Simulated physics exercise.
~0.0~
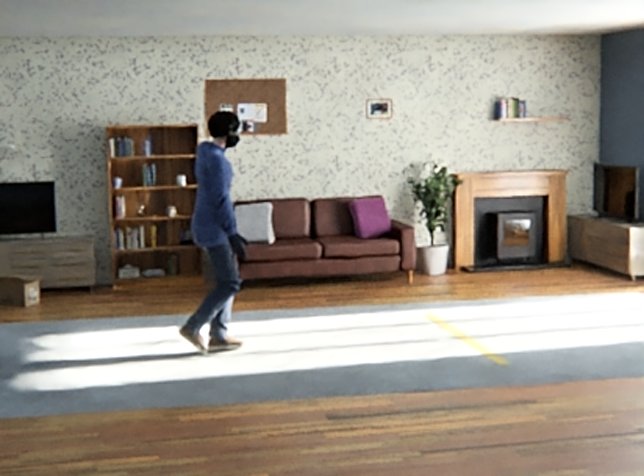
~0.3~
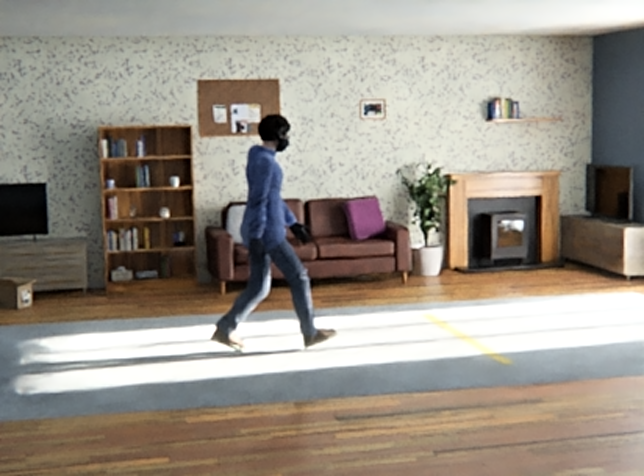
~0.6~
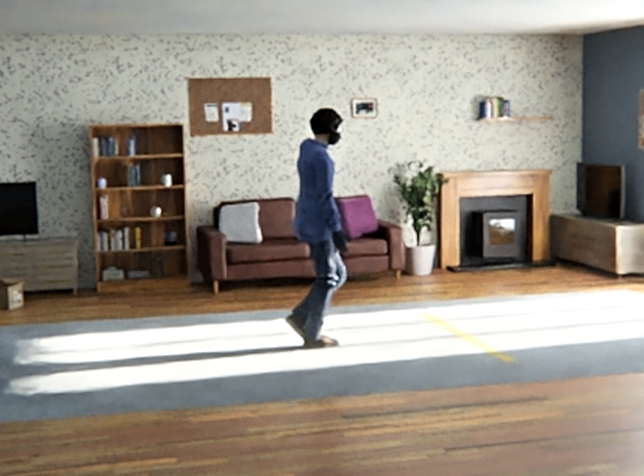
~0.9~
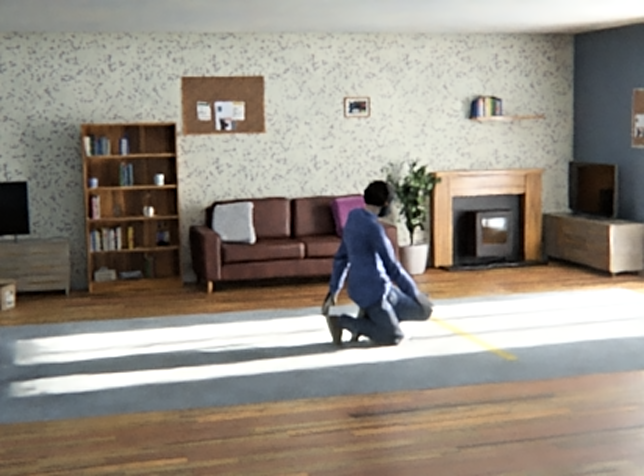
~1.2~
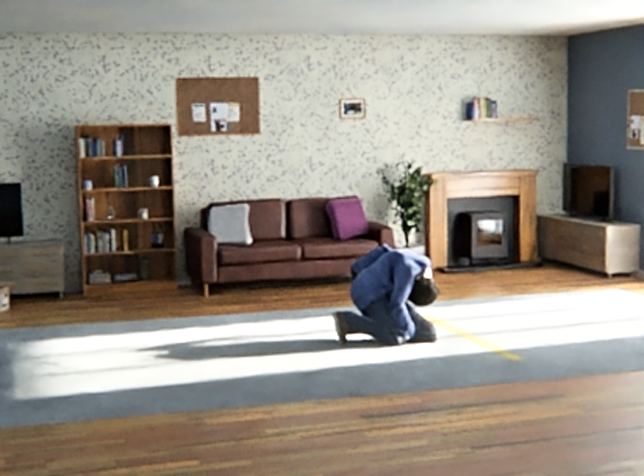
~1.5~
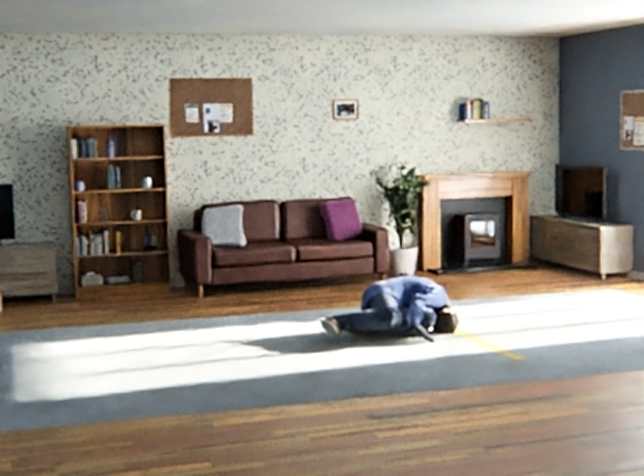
In a living room, a person walks right, drops kneeling, and slumps down before a yellow strip.
